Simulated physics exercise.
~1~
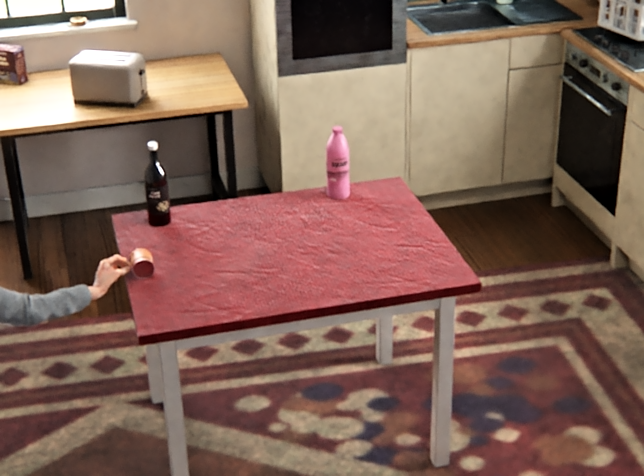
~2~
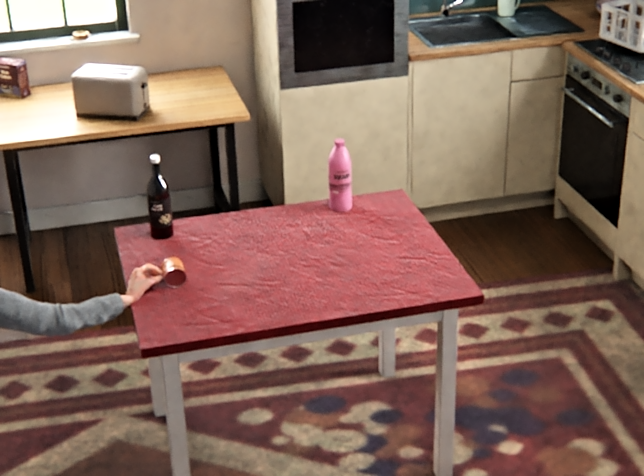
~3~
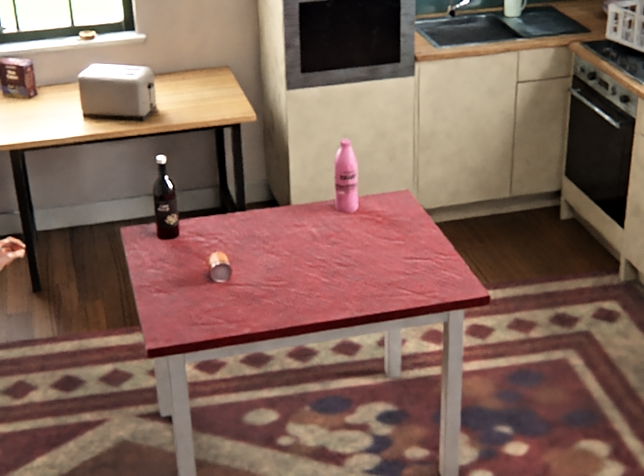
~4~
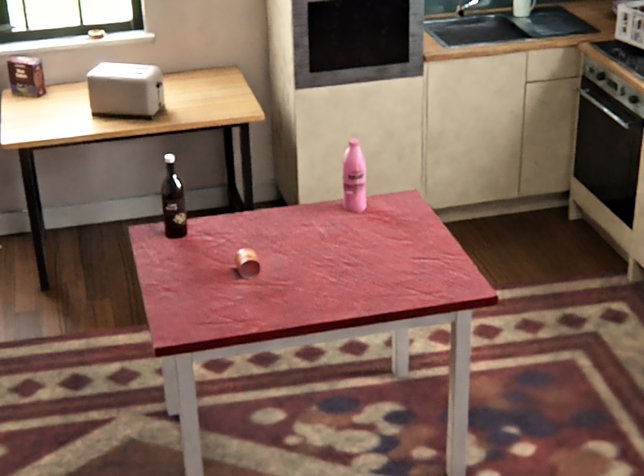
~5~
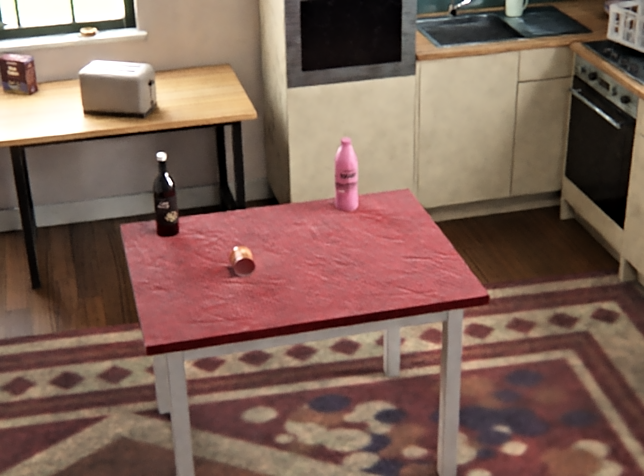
An orange tin lying on its side was pushed rightward across a red table by a hand, which let go and drew back. The tin slid a little farther and stopped, still on the table, while the black and pink bottles stayed put.
